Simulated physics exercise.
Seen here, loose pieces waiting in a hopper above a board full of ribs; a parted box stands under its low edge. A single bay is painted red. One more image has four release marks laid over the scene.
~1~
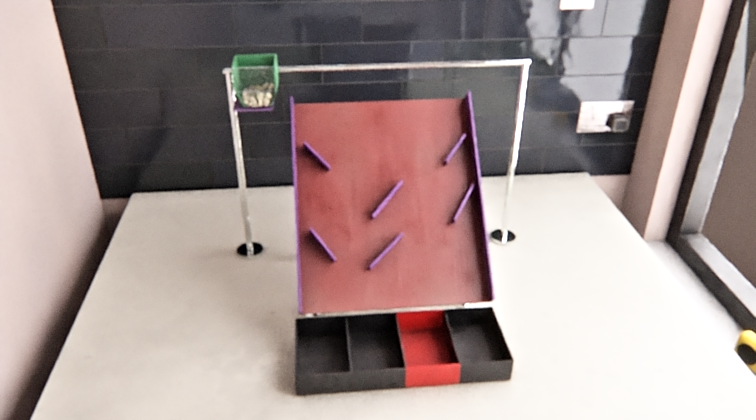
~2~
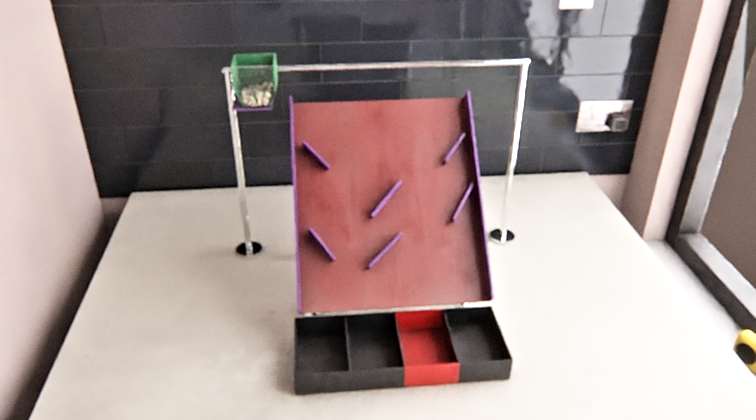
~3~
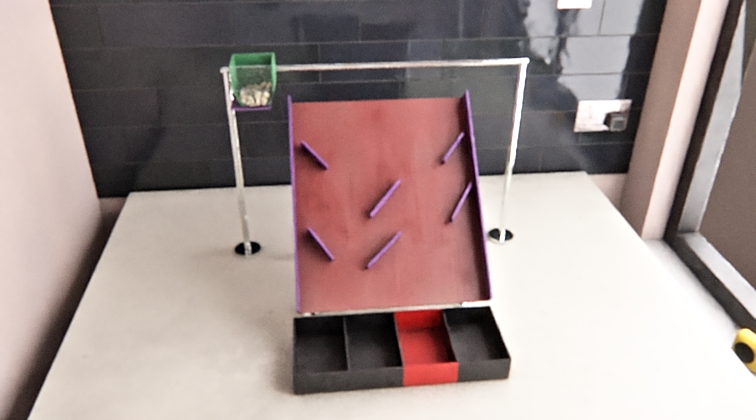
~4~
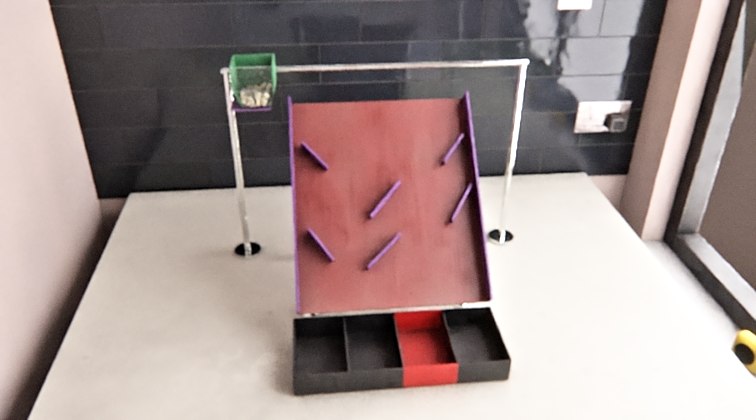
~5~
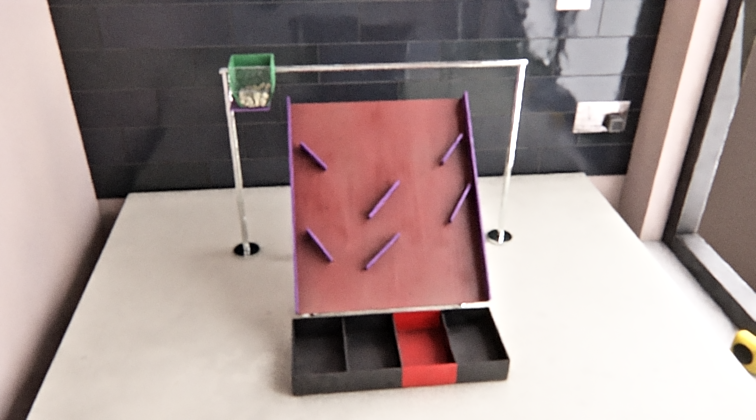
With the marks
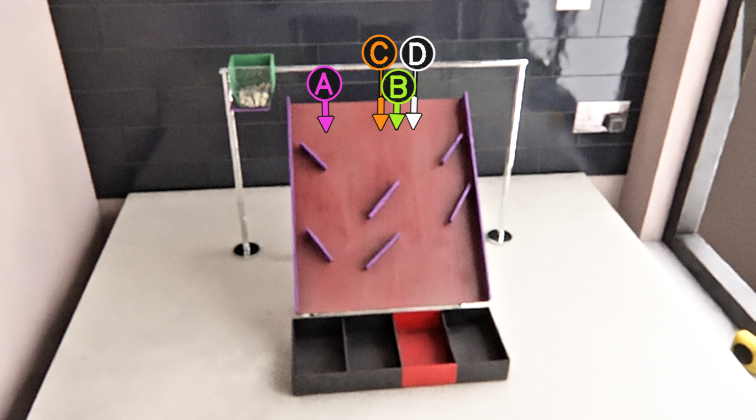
At the start, a green hopper of small pale pieces sits at the upper left of a metal frame, beside a sloping reddish board with purple ribs. Below it rests a black box with four bays, one red. Nothing moves apart from a slight shift of the view.
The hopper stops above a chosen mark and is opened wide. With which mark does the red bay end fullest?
It is D.
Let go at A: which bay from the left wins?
The second.
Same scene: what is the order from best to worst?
Best to worst: D, B, C, A.
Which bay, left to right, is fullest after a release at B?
The third.
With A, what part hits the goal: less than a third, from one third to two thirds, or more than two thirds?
It is less than a third.
On the marked copy, mark A meets the board at (326, 126); mark B meets the board at (396, 123); mark C meets the board at (380, 124); mark D meets the board at (413, 123).
If A is chosen, not one piece in the red bay, almost all in other bays.
If B is chosen, roughly a third in the red bay, roughly half in other bays, about a tenth outside the box.
If C is chosen, about a tenth in the red bay, the larger part in other bays, about a tenth outside the box.
If D is chosen, roughly two thirds in the red bay, roughly a quarter in other bays, about a tenth outside the box.
